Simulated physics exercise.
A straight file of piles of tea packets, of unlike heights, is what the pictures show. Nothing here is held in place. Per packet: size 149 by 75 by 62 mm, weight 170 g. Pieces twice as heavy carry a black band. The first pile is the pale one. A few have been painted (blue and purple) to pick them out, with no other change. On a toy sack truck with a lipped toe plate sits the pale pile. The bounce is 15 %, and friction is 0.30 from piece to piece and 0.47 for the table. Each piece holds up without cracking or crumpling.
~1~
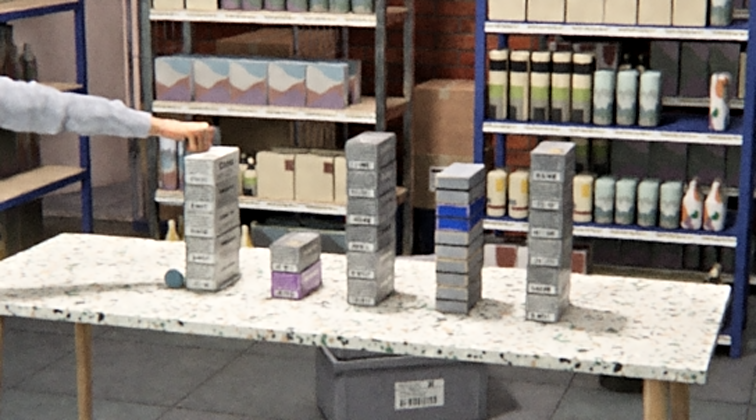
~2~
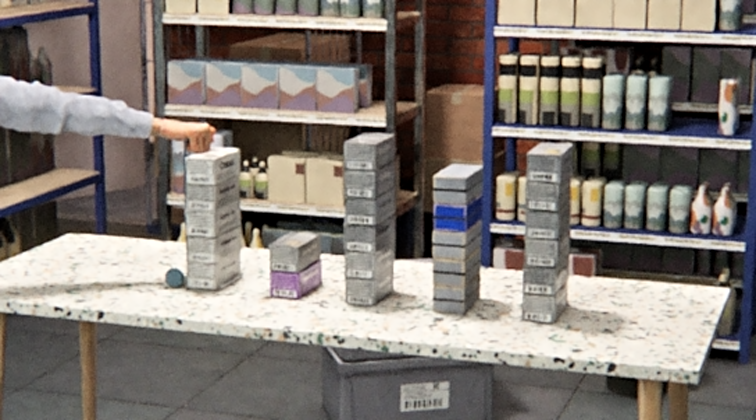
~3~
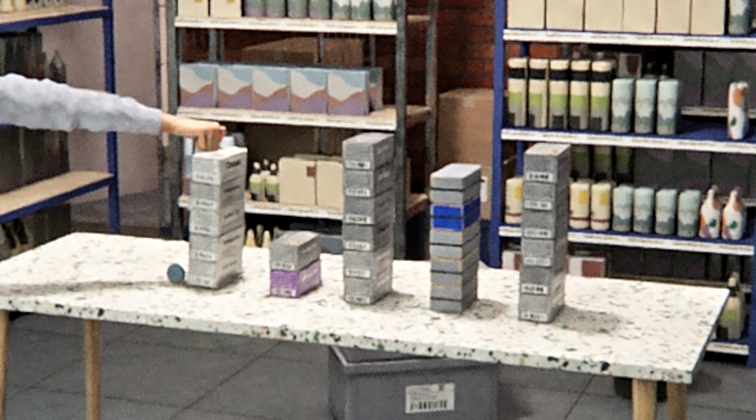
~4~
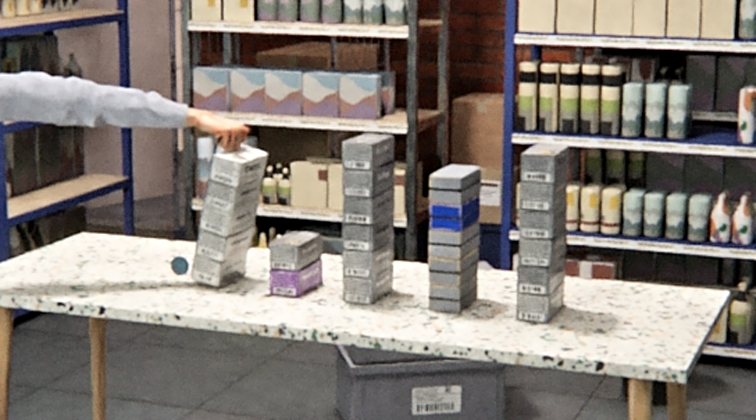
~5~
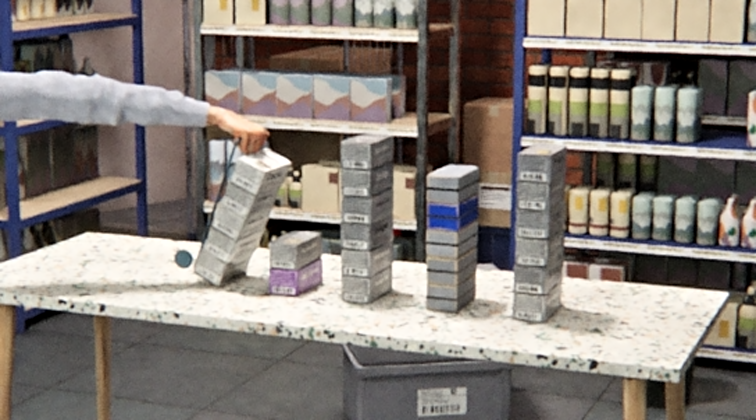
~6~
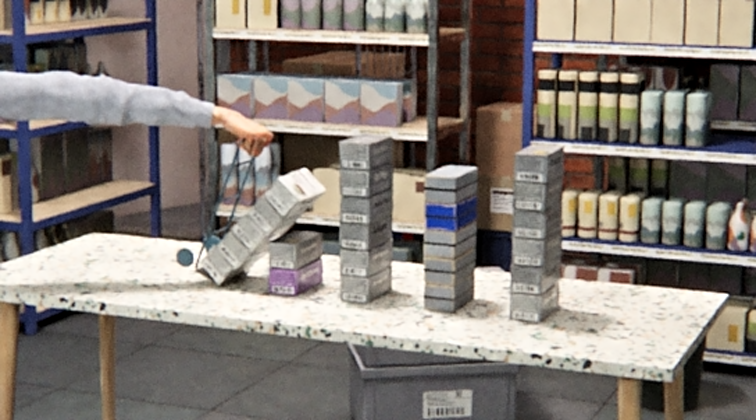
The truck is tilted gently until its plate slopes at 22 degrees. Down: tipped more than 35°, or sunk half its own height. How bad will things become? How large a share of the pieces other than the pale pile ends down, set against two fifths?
Below two fifths.
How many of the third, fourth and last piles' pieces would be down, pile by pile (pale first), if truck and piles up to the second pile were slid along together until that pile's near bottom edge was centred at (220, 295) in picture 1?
Down per pile: Third 0, fourth 0, last 0.
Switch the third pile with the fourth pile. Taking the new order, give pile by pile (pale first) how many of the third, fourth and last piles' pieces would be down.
After the swap, the third pile would have 0 down, the fourth 0 and the last 0.
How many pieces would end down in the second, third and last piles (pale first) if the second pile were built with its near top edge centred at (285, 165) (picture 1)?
The tally would be second 4, then third 6, then last 6.
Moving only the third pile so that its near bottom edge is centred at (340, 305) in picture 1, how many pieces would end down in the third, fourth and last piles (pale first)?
Third 0; fourth 0; last 0.
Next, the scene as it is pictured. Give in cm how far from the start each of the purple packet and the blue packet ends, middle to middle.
For purple it's 0 cm, and for blue it's 0 cm.
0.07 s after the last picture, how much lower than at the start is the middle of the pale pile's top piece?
Drop so far: Roughly 10 cm.
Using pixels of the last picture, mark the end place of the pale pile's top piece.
Somewhere about (333, 279).
Then, 0.07 s on from the sixth picture, 5 of the pale pile down; none of the 19 other packets down, 1 disturbed.
Then, 0.23 s on from the sixth picture, 5 of the pale pile down; none of the 19 other packets down, 6 disturbed; purple packet displaced 6 mm.
Finally, 5 of the pale pile down; none of the 19 other packets down, 5 disturbed; purple packet displaced 6 mm; blue packet unmoved. That is 0 per cent. Seen by the last camera, middles, purple packet near (299, 275), blue packet near (451, 211).
